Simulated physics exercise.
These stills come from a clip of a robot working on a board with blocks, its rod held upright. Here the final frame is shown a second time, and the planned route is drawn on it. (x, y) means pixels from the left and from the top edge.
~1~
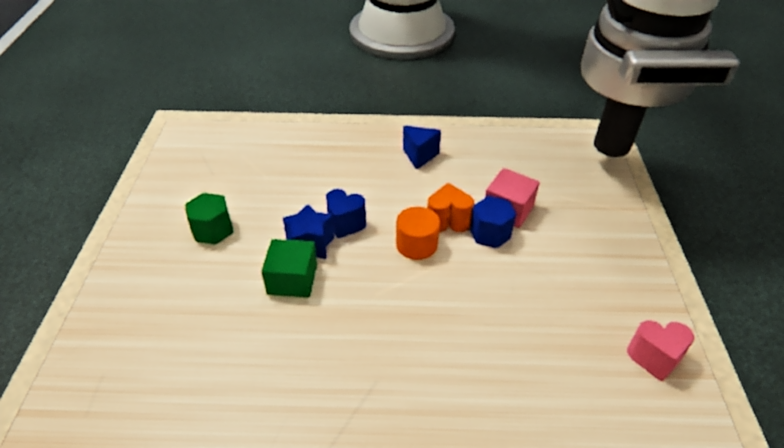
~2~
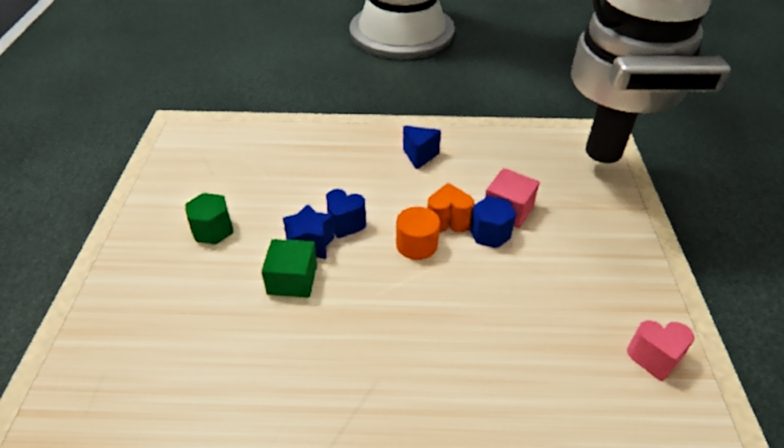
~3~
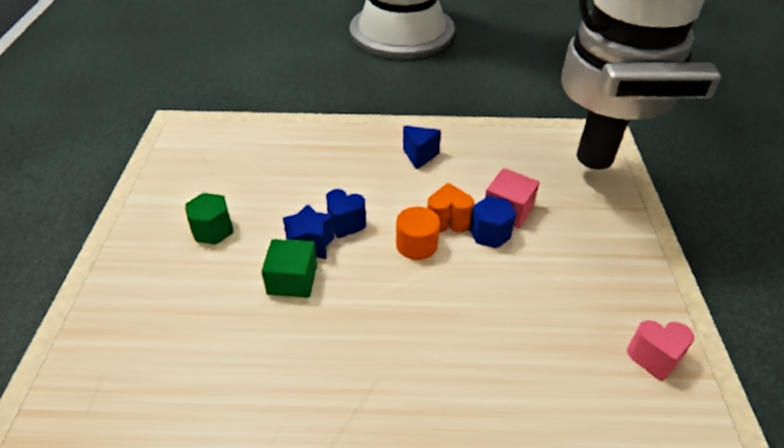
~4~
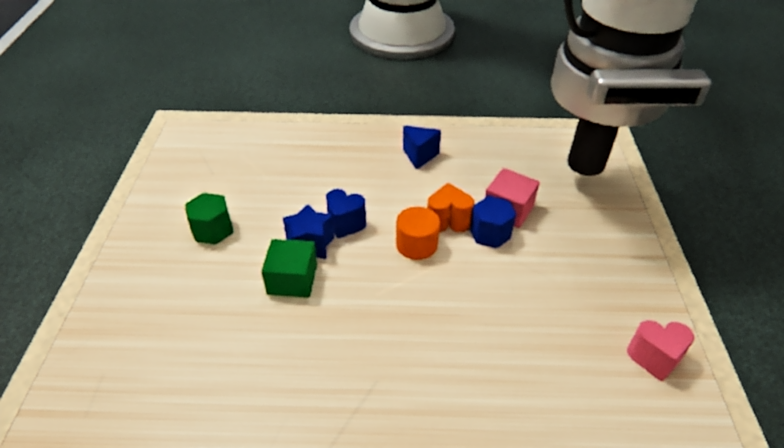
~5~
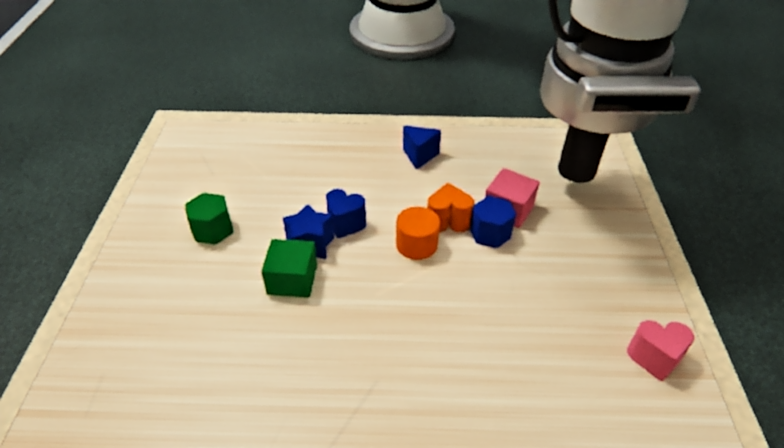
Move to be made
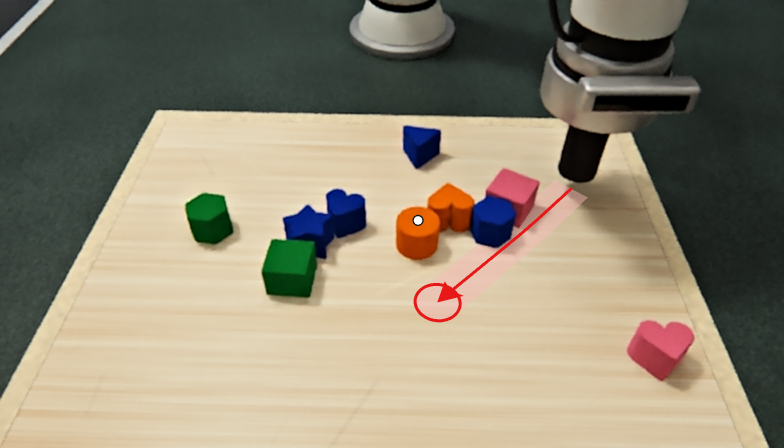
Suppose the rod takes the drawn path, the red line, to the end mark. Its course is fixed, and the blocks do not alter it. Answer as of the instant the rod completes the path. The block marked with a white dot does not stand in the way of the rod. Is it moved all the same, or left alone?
That block will leave its spot.
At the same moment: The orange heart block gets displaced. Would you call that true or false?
Answer: True.
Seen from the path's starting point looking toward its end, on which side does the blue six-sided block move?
Right side.
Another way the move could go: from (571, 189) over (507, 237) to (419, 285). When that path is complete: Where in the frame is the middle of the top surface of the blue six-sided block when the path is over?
Answer: (377, 252).
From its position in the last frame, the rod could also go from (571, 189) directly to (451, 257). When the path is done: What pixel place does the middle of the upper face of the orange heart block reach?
The centre of its top face lies at (397, 187).
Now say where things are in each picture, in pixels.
The first picture shows tip of the rod (611, 148), middles of tops, orange circle (418, 220), orange heart block (451, 197), blue six-sided block (495, 209), pink square (513, 185).
The second picture shows rod (603, 153), nothing pushed.
The third picture shows rod (594, 159), nothing pushed.
The fourth picture shows rod (585, 166), nothing pushed.
The fifth picture shows rod (576, 172), orange circle (418, 220), orange heart block (451, 197), blue six-sided block (495, 209), pink square (513, 185).
The line goes straight from (571, 189) to (438, 302); the dot is on the orange circle.
On the path given first. One third of the way, rod (537, 207); orange heart block (440, 197), turned 35° clockwise; blue six-sided block (472, 223), turned 40° anticlockwise; pink square (489, 193), turned 30° clockwise.
Two thirds of the way, rod (491, 244); orange circle (408, 220); orange heart block (427, 192), turned 40° clockwise; blue six-sided block (449, 233), turned 55° anticlockwise; pink square (473, 201), turned 95° clockwise.
At the end, rod (439, 286); orange circle (399, 215); orange heart block (427, 192), turned 40° clockwise; blue six-sided block (420, 244), turned 30° clockwise; pink square (473, 201), turned 95° clockwise.
